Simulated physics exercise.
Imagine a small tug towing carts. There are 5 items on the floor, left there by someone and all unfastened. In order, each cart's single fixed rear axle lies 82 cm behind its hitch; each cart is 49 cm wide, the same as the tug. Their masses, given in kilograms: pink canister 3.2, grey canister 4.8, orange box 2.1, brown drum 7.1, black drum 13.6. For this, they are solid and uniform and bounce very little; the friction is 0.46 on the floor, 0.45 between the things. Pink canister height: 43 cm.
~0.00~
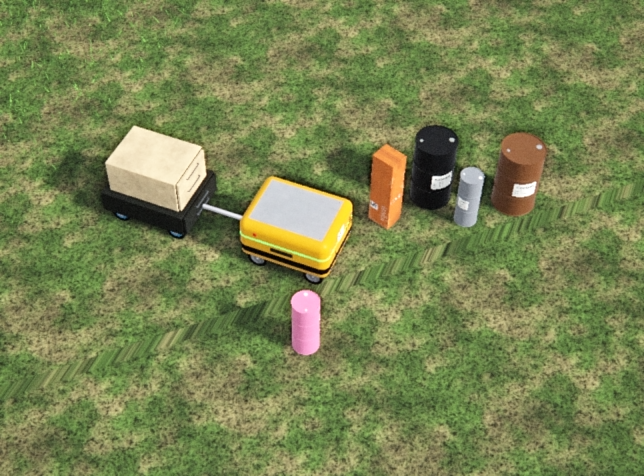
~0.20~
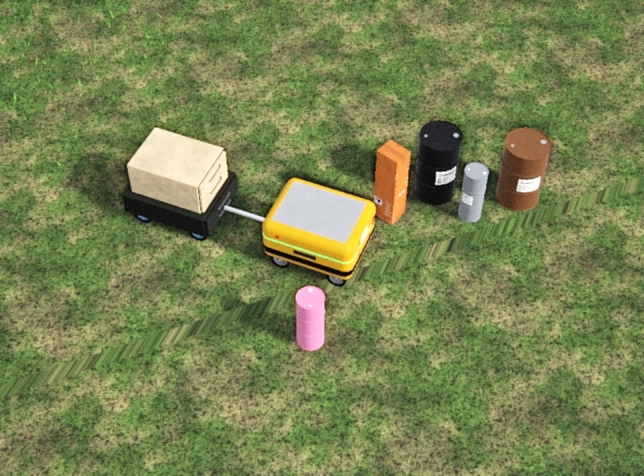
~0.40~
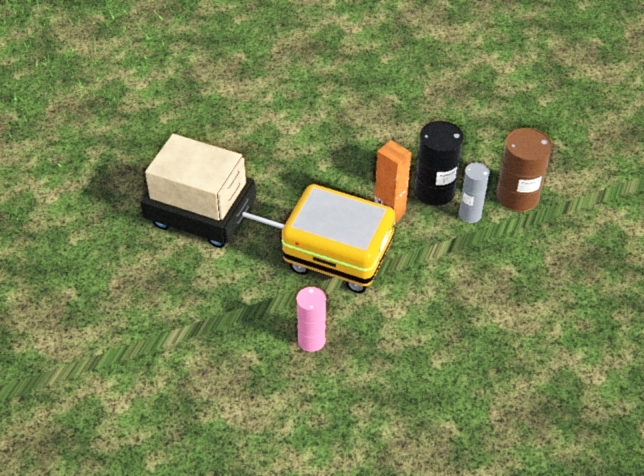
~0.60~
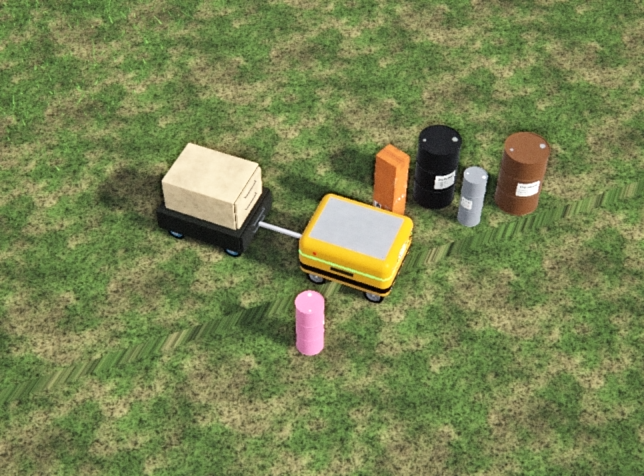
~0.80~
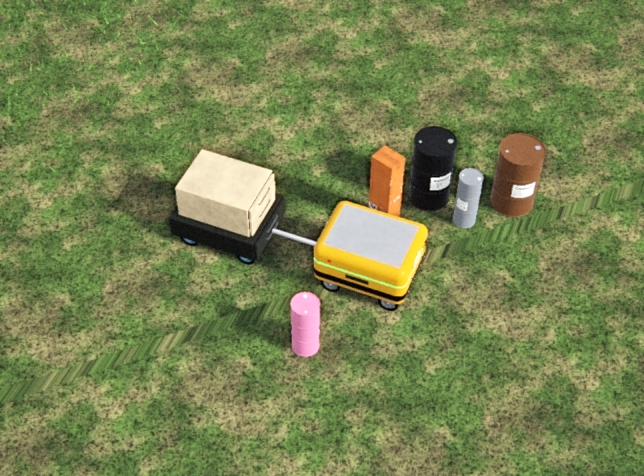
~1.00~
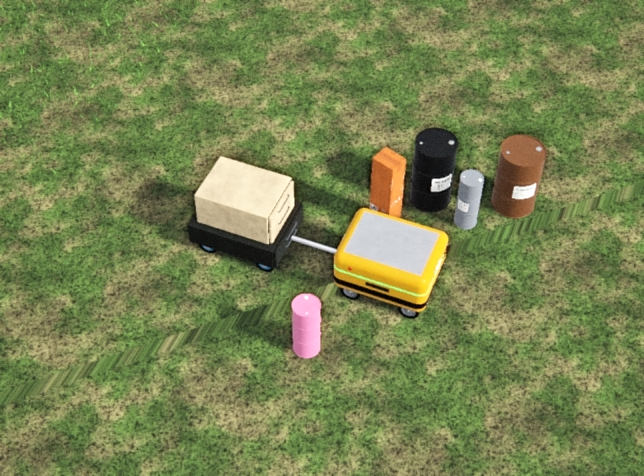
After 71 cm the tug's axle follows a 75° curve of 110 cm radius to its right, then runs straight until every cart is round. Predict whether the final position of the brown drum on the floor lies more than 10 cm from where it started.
It does not get moved far.
Around 2.40 s, tug has run 158 cm.
Around 3.90 s, tug has run 257 cm.
Finally (6.2 s), all 5 still in place (within 10 cm). Final places as that camera would see them, brown drum near (518, 177).
